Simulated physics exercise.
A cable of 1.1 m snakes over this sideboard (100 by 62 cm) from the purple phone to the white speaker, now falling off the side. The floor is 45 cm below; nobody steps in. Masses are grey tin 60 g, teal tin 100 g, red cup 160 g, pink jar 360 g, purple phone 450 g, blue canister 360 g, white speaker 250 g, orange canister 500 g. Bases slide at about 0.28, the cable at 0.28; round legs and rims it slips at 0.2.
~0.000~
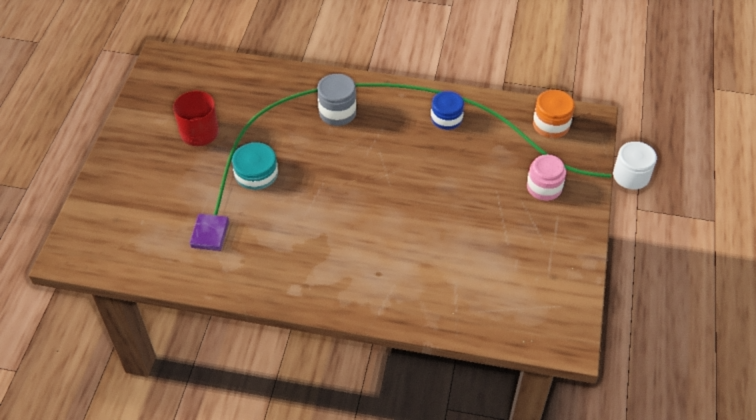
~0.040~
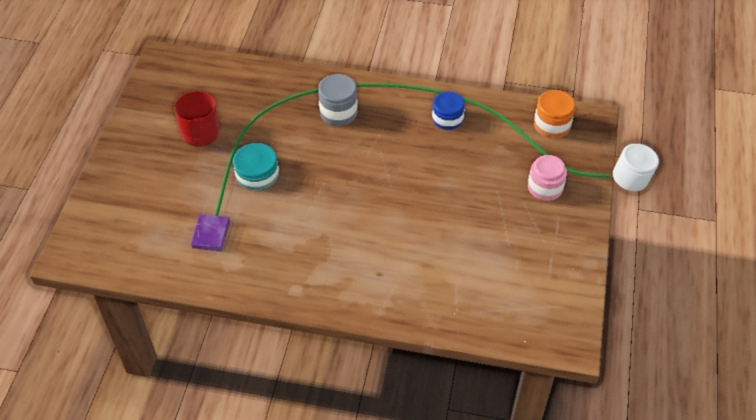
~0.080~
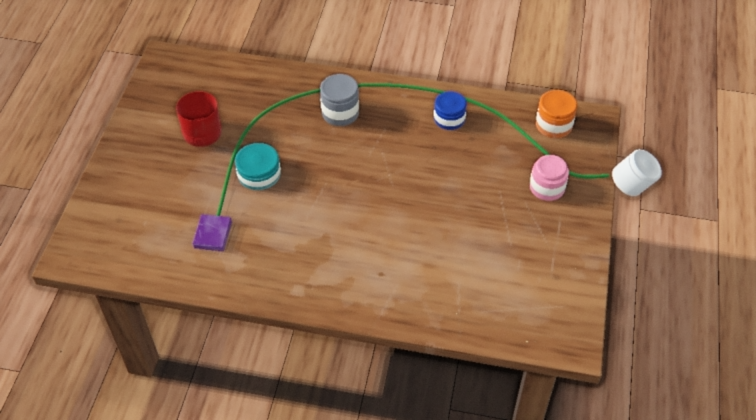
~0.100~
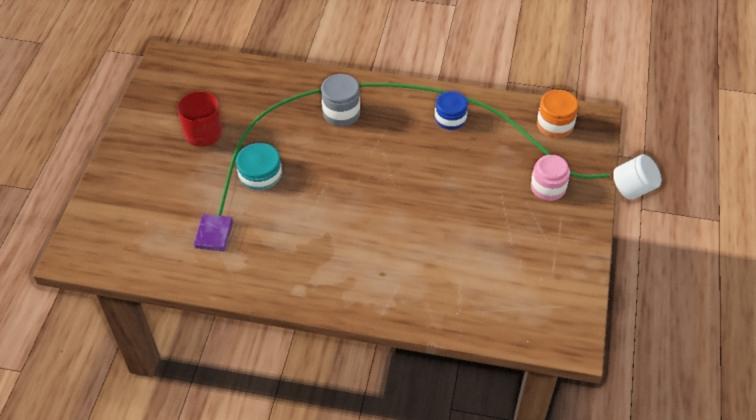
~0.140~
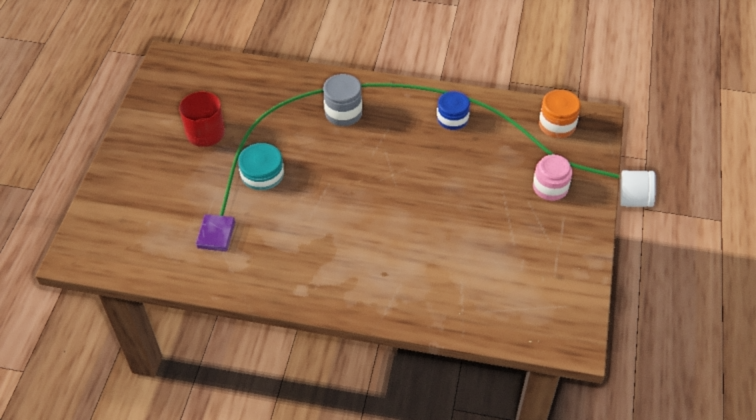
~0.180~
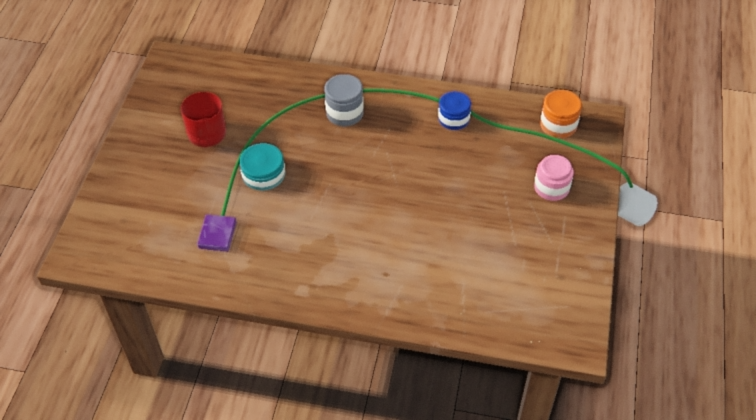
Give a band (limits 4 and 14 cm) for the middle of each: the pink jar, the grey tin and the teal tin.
Result: Pink jar hardly moves, grey tin ends far away, teal tin ends far away.
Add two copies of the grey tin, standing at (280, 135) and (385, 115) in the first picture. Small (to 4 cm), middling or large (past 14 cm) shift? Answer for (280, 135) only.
There: Large.
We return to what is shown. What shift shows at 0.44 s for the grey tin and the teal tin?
Grey tin 30 cm, teal tin 15 cm.
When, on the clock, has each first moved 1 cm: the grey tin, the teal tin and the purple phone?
About: Grey tin 0.24 s, teal tin 0.26 s, purple phone 0.34 s.
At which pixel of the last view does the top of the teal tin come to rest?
Near (353, 213).
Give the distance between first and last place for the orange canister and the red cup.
Orange canister 0 cm, red cup 0 cm.
At 0.4 s, the cable's tail end at (241, 212); grey tin 30 cm off its start, teal tin 14 cm off its start, white speaker over the edge.
At 0.7 s, the cable's tail end at (261, 209); grey tin 51 cm off its start, teal tin 22 cm off its start, white speaker over the edge.
At 0.9 s, the cable's tail end at (269, 207); grey tin 57 cm off its start at (479, 314), teal tin 22 cm off its start at (353, 213), white speaker over the edge.
At 1.2 s, the cable's tail end at (269, 207); grey tin 57 cm off its start, teal tin 22 cm off its start, blue canister 7 cm off its start.
At 2.4 s, the cable's tail end at (269, 207); grey tin 57 cm off its start at (479, 314), teal tin 22 cm off its start at (353, 213), pink jar 0 cm off its start at (557, 166), blue canister 7 cm off its start at (467, 130).
